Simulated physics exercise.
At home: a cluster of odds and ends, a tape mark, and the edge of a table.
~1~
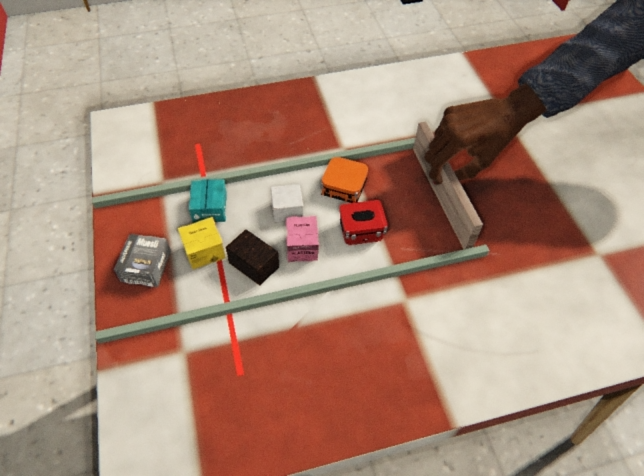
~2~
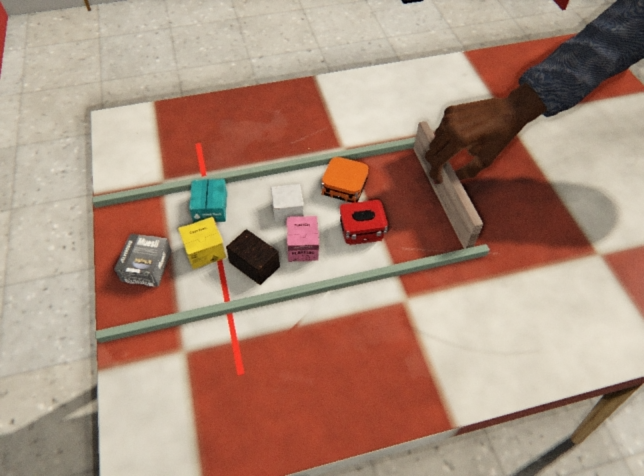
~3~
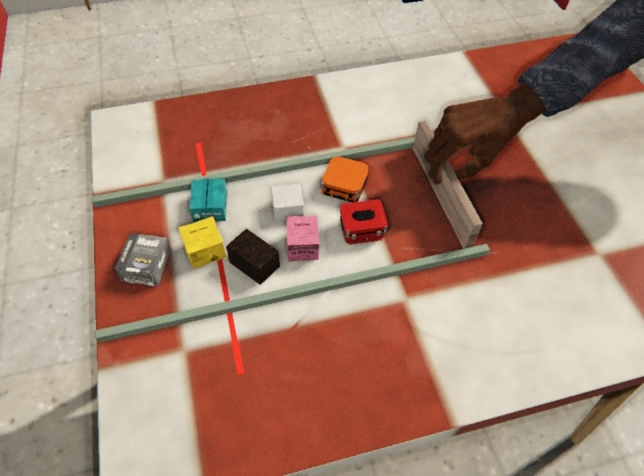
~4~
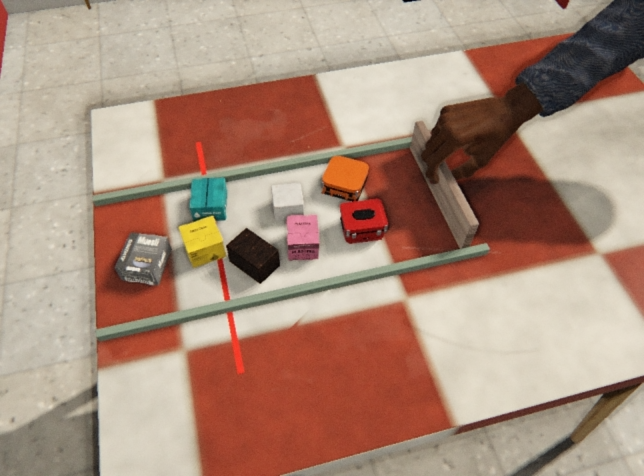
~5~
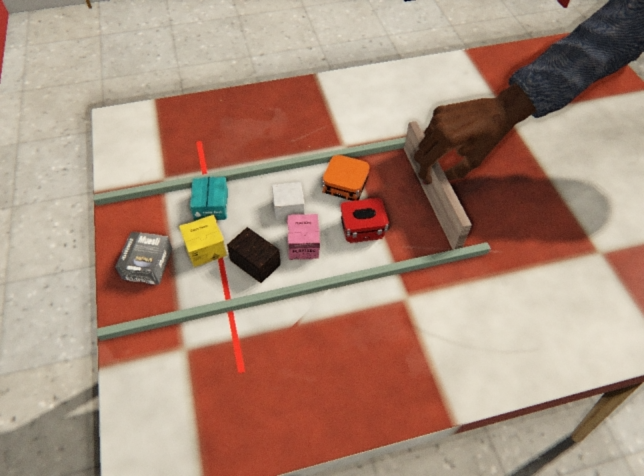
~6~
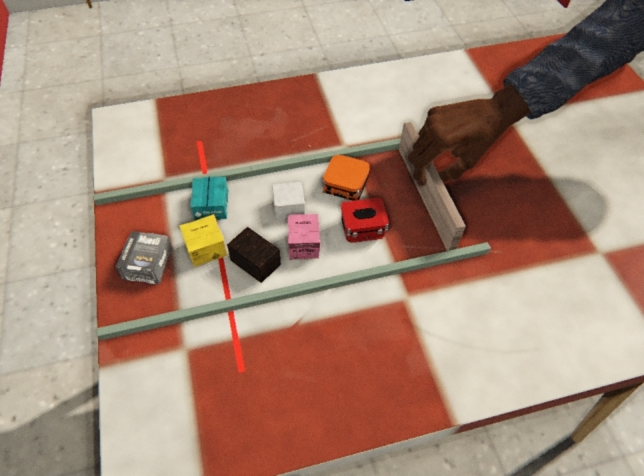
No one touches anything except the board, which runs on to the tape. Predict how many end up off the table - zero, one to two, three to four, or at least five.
It ends with one or a couple gone from the table.
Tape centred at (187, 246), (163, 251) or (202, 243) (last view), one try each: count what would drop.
So, one try after another, the floor gets 1, then 3, then 1.
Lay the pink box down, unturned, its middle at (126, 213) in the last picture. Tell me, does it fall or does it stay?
Here it holds its spot.
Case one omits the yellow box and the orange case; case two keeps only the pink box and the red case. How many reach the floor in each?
You'd count 0 the first time and 0 the second time.
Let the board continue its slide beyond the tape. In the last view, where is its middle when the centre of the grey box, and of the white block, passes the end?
For the grey box, about (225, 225); for the white block, about (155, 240).
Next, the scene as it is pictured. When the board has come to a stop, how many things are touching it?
In contact: 2.
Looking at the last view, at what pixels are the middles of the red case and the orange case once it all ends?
Result: One about (198, 256), other about (192, 217).
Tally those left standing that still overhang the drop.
That adds up to 0.
Early on, none off yet; grey box at rest near (145, 257); yellow box at rest near (204, 241); turquoise box at rest near (210, 198).
A while later, none off yet; grey box at rest near (145, 257); yellow box travelled a little near (192, 238); turquoise box travelled a little near (192, 199).
Finally, the number that fall off is one or two; lost, grey box.
